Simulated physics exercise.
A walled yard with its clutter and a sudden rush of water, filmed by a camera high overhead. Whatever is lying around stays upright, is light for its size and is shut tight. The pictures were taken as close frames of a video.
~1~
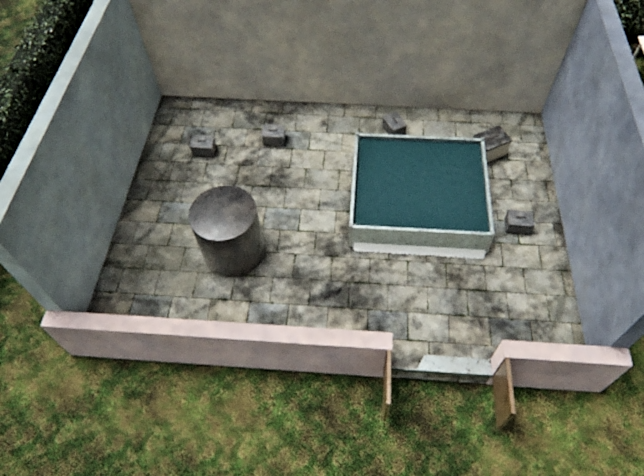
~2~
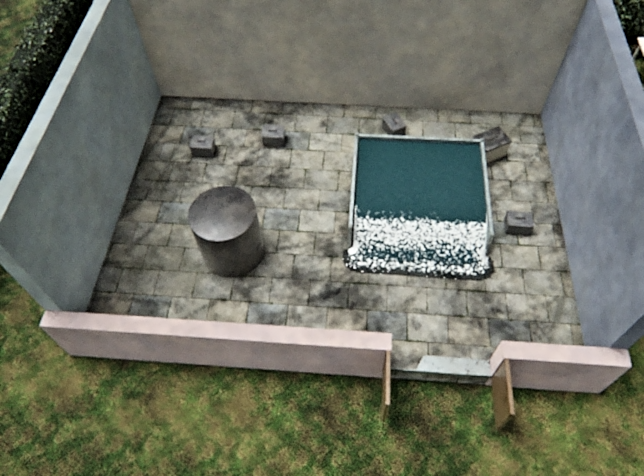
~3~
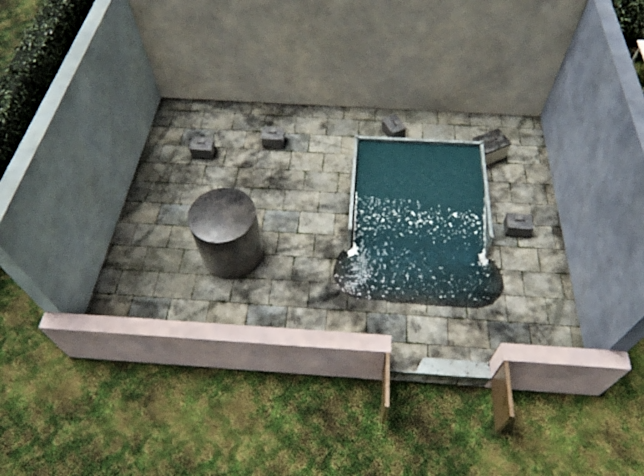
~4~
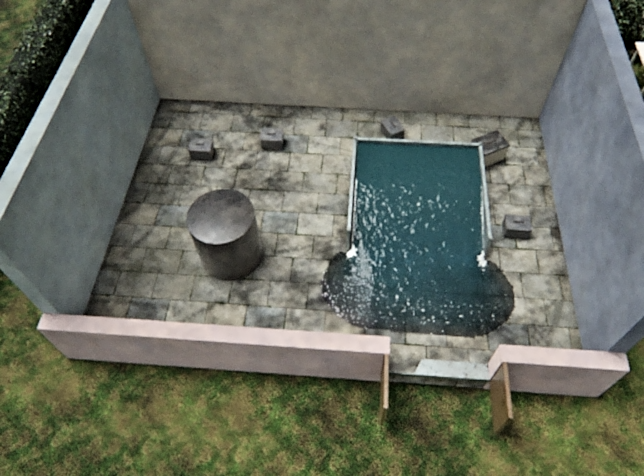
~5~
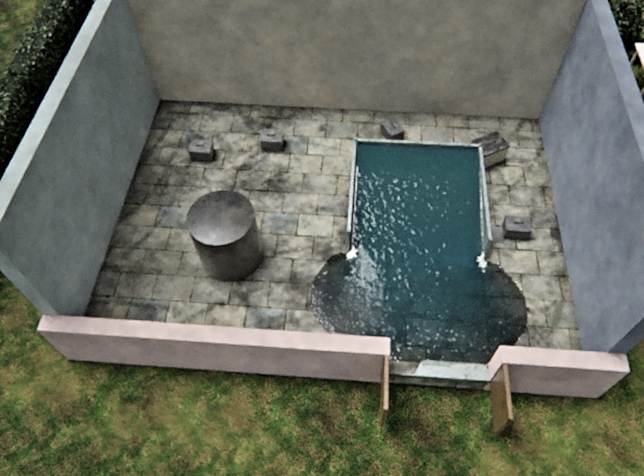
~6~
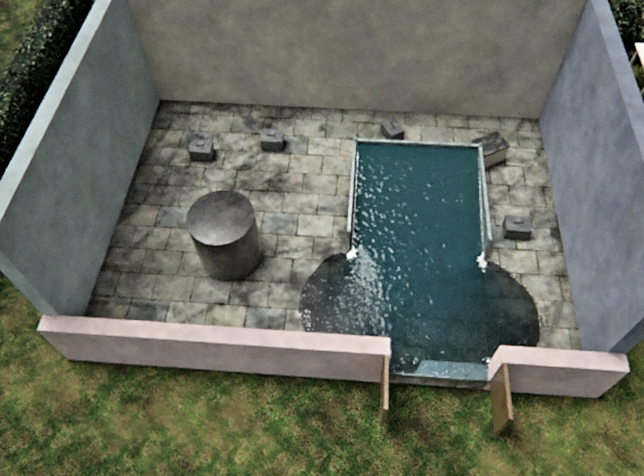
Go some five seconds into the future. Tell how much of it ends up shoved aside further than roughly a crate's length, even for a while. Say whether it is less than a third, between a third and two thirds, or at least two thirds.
It is less than a third.
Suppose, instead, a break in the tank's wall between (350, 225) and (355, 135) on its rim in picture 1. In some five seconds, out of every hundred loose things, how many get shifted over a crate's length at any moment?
Close to 40 %.
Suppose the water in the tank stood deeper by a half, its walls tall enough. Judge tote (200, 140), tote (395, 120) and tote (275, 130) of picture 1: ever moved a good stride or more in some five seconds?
Respectively, never gets that far, never gets that far, never gets that far.
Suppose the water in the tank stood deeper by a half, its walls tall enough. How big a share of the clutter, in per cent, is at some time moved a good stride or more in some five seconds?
Near 40 % of the lot.
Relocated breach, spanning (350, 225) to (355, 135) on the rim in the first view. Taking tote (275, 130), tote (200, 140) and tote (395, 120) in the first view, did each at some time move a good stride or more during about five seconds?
Got that far, got that far, never got that far.
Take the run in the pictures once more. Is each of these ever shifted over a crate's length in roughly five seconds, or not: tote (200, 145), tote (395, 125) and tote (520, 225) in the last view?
Successively: Never went far, never went far, moved a long way.
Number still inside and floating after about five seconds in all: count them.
By my tally, 1.
A moment on, 0 of 5 are well off their spots; 0 afloat.
Next, 0 of 5 are well off their spots; 0 afloat.
Later, 0 of 5 are well off their spots; 0 afloat.
In the end, 1 of 5 are well off their spots, and 1 have been at some point; 1 afloat.
